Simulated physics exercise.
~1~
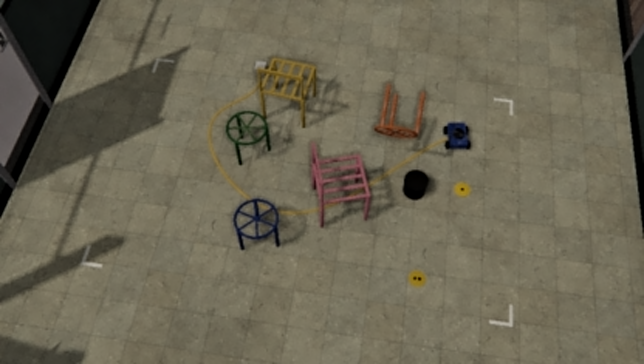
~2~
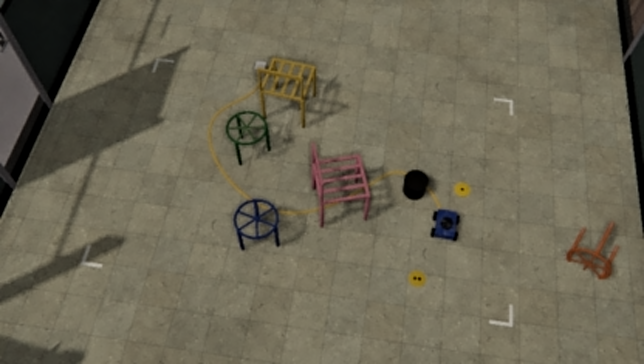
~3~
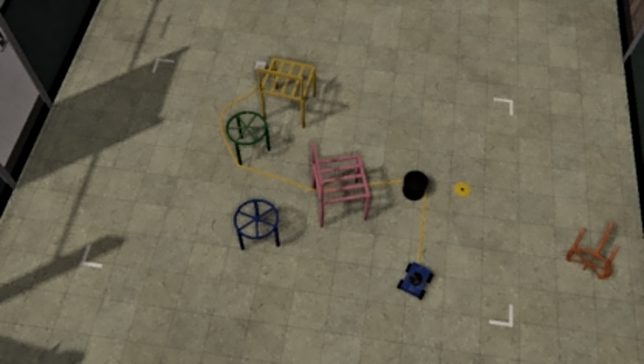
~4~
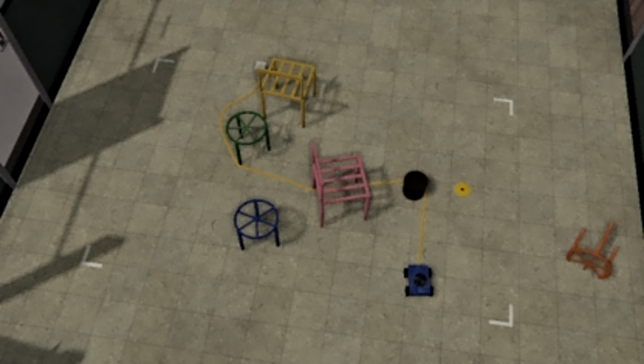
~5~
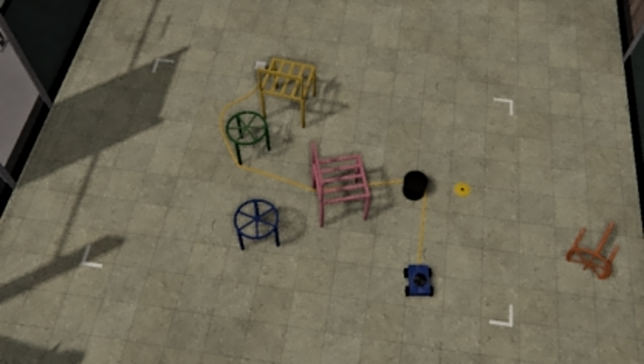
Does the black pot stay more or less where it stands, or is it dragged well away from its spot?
The black pot stays more or less where it stands, hardly stirring even with the lead bent at it.
